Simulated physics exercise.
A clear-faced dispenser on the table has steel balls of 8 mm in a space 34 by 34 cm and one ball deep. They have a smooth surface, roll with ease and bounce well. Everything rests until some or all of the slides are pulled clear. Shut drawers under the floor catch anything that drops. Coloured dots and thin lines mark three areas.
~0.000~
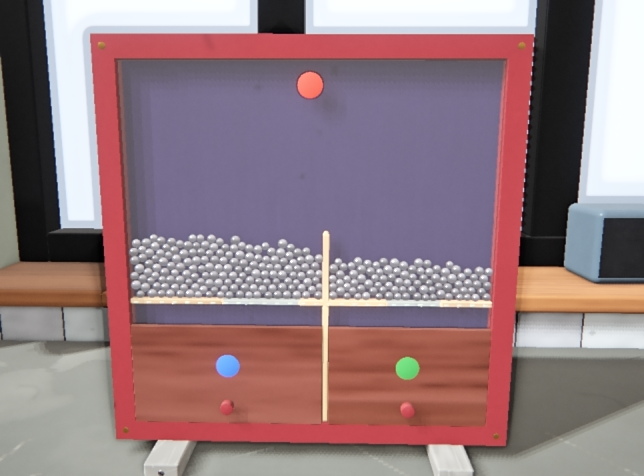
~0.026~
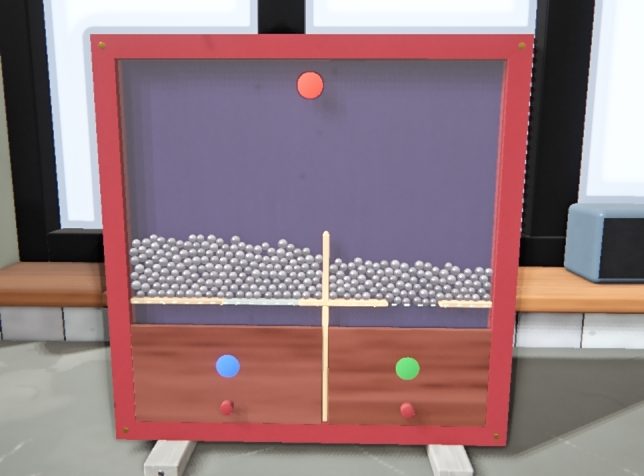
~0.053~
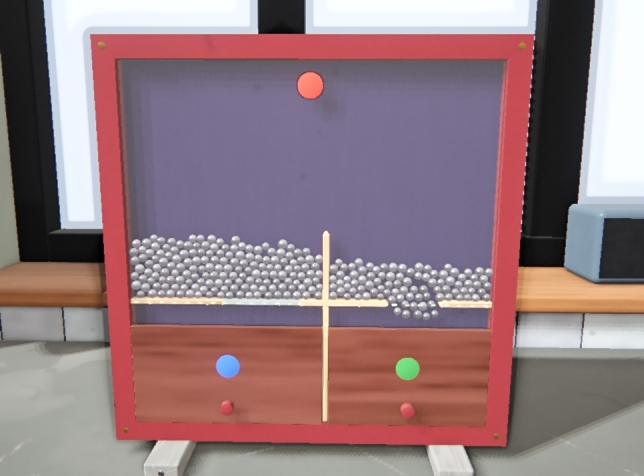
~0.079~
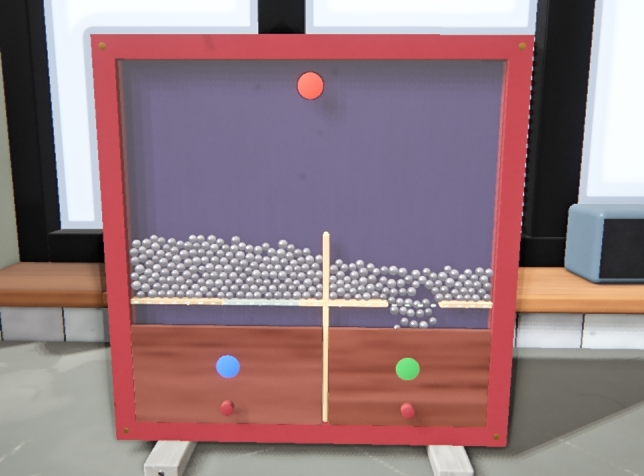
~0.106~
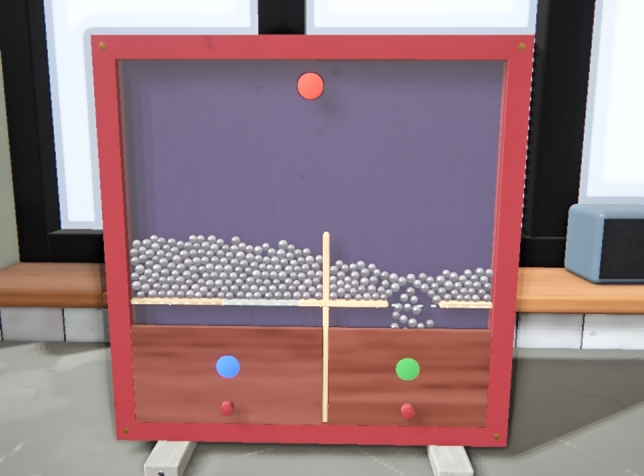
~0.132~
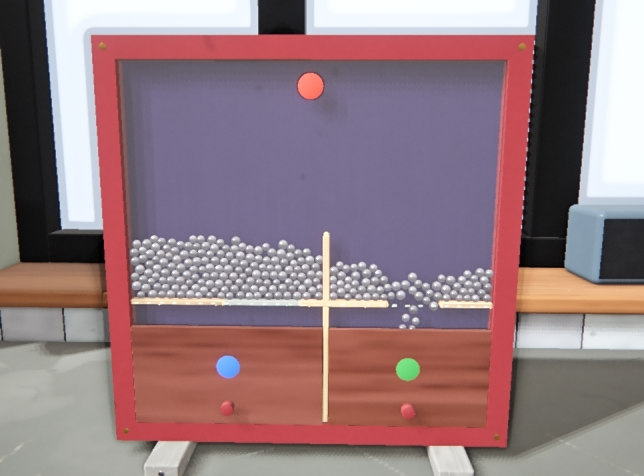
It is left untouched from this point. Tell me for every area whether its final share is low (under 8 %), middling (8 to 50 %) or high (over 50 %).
The shares are red store high, blue drawer low, green drawer middling.
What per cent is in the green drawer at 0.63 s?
Share: About 25 percent.
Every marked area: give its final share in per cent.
So red store ends with 70, blue drawer with 0, and green drawer with 30.
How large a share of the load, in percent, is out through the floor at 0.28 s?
I reckon close to 20 in a hundred.
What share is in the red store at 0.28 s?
80 %.
After 0.28 s, 20 % are out; red 80 %, green 20 %.
After 0.63 s, 25 % are out; red 75 %, green 25 %.
After 1.33 s, 30 % are out; red 70 %, green 30 %.
All still by 1.5 s, 30 % are out; red 70 %, blue 0 %, green 30 %.
